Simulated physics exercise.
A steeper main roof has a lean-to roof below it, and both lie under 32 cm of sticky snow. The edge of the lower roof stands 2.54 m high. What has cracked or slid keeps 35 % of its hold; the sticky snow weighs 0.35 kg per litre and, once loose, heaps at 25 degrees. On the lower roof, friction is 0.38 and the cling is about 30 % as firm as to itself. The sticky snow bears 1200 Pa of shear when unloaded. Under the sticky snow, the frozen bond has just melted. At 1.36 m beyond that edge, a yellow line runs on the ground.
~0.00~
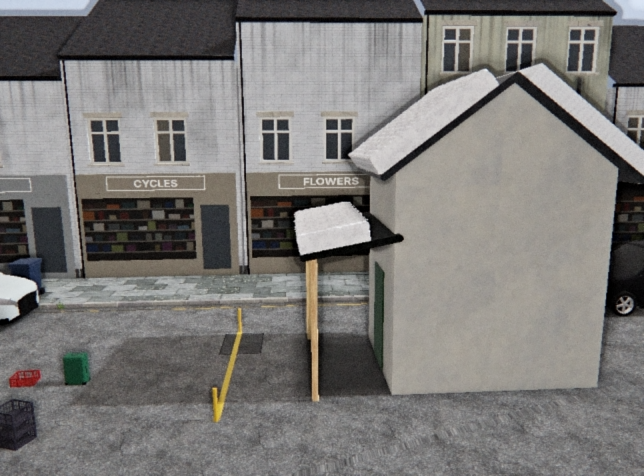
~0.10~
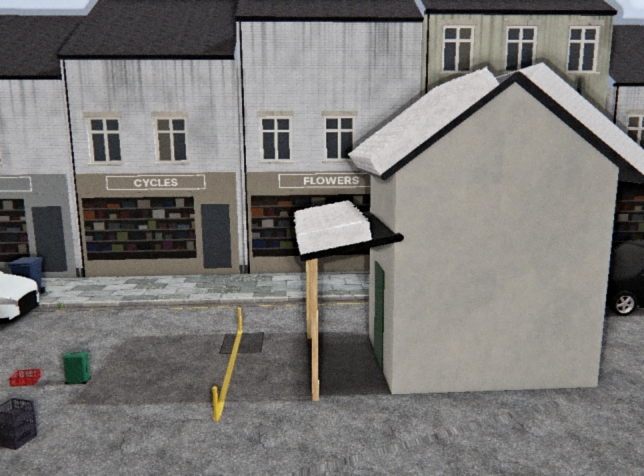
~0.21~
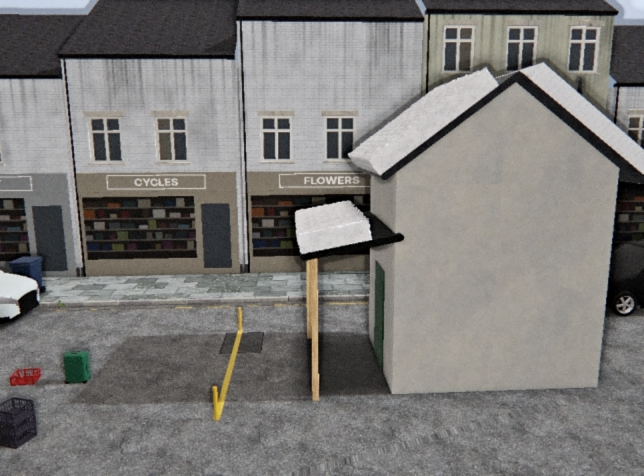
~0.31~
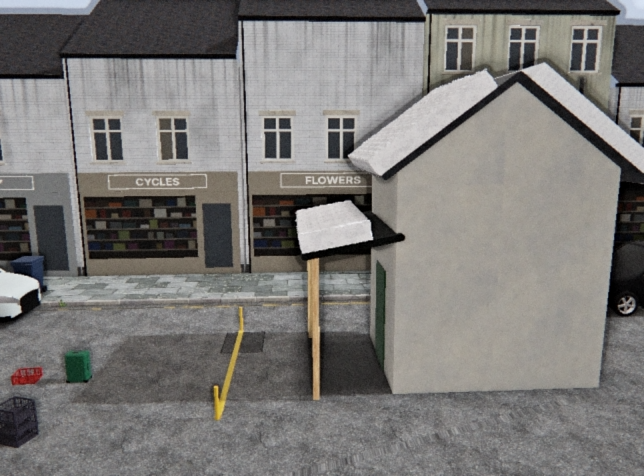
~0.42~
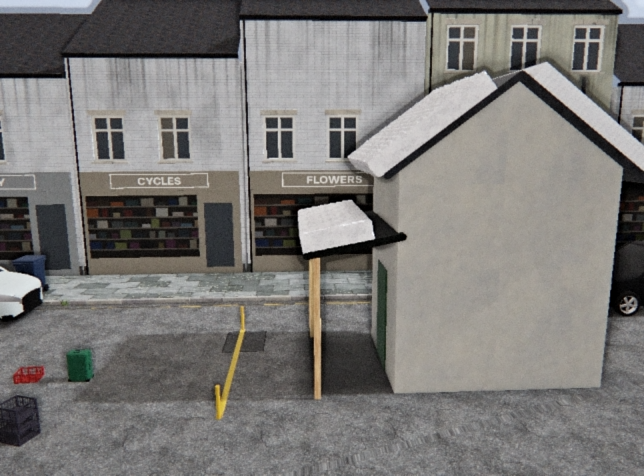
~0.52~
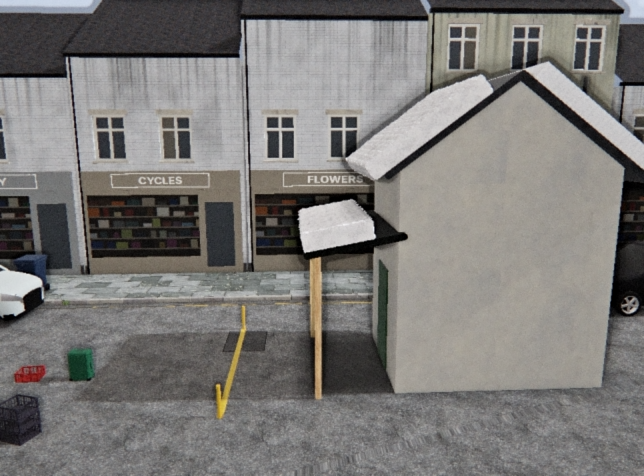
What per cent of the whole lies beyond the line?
Roughly 11 %.
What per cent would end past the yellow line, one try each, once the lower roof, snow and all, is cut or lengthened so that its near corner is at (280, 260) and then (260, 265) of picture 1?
4 %, then 0 %.
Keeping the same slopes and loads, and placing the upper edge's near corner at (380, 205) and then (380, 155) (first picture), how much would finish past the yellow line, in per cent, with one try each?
0 %, then 25 %.
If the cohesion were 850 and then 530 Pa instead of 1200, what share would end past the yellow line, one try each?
You'd see 20 percent the first time and 40 percent the second.
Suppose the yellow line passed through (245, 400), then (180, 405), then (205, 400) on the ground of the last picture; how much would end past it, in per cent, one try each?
25 %, 0 %, 5 %.
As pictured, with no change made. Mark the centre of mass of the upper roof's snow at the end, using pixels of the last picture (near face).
It sits close to (274, 355).
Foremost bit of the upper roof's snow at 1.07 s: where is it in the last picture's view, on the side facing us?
I'd point to around (339, 211).
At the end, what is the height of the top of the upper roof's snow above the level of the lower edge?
Height above lower edge: Approx. 0.7 m.
After 1.07 s, none is below the lower edge and 0 % is past the line.
After 1.71 s, none is below the lower edge and 0 % is past the line.
After 2.36 s, 31 % is below the lower edge and 0 % is past the line.
After 3.00 s, 51 % is below the lower edge and 9 % is past the line.
After 5.00 s, at the end, 60 % is below the lower edge and 11 % is past the line.
